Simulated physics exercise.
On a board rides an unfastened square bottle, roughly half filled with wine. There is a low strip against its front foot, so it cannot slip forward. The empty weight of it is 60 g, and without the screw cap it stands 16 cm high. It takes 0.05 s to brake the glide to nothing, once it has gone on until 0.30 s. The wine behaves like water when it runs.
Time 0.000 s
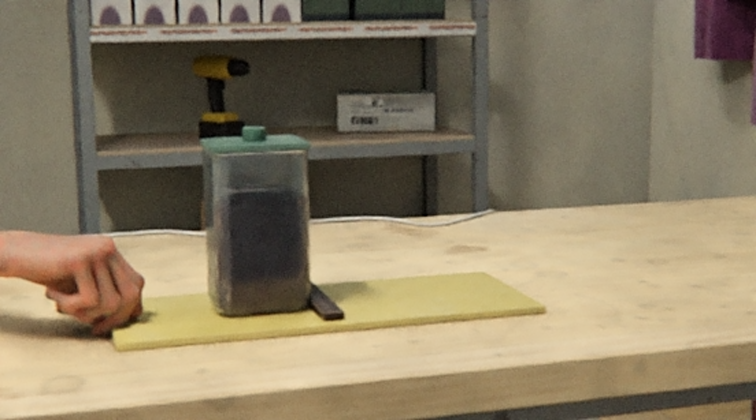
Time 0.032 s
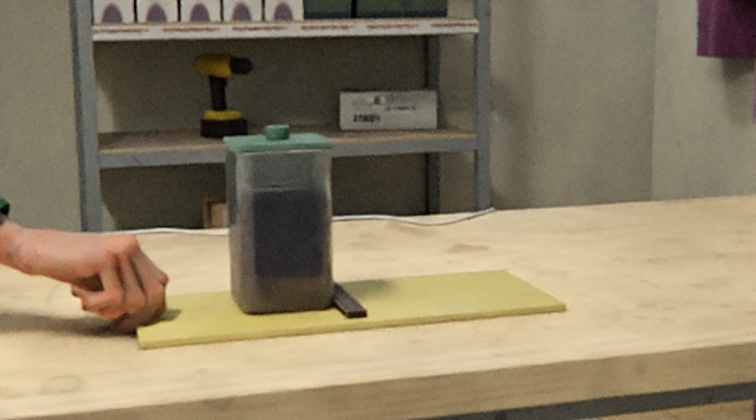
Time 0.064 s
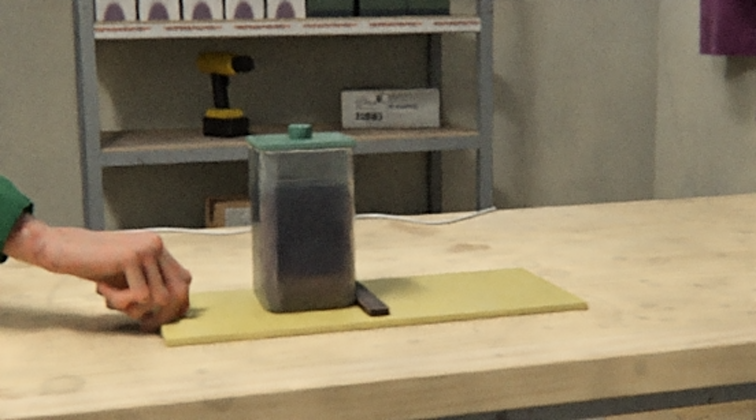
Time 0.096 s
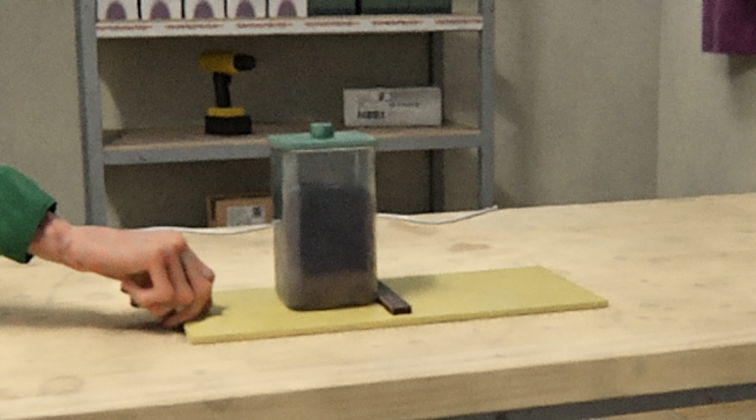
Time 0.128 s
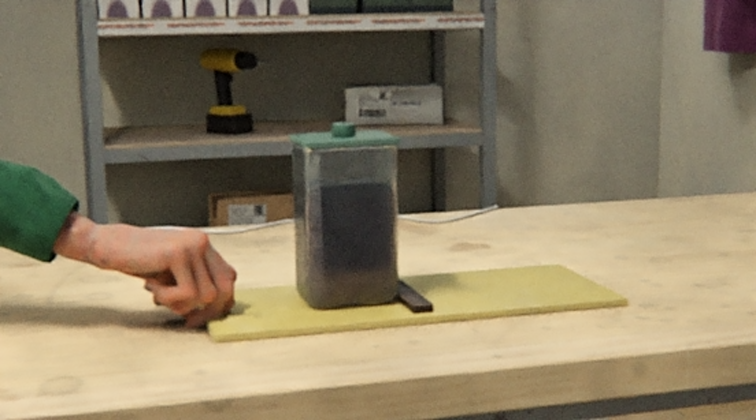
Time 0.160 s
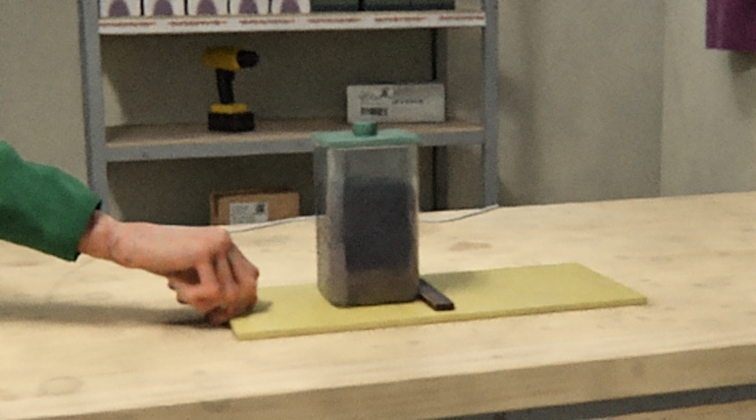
Hand in a green sleeve sliding a yellow board rightward across a wooden table, carrying an upright square container of dark liquid.
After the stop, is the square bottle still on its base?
It stays on its bottom.
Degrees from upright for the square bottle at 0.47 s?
The tilt is near 8°.
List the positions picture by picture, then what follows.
In the first frame, 0.0 cm from the start; square bottle, level (210, 193) left, (298, 188) right, rim (300, 148).
In the second frame, 2.1 cm from the start; square bottle, level (233, 191) left, (320, 186) right.
In the third frame, 4.3 cm from the start; square bottle, level (257, 188) left, (343, 182) right.
In the fourth frame, 6.4 cm from the start; square bottle, level (279, 189) left, (363, 184) right.
In the fifth frame, 8.6 cm from the start; square bottle, level (300, 185) left, (385, 181) right.
In the sixth frame, 10.7 cm from the start; square bottle, level (322, 185) left, (406, 181) right.
Then, 0.35 s in, the board moves at 0.00 m/s; the square bottle leans 5°.
Then, 0.47 s in, the square bottle leans 8°.
Then, 0.63 s in, the square bottle stands where it began.
Then, 0.85 s in, the square bottle stands where it began.
Finally, the square bottle stands where it began.
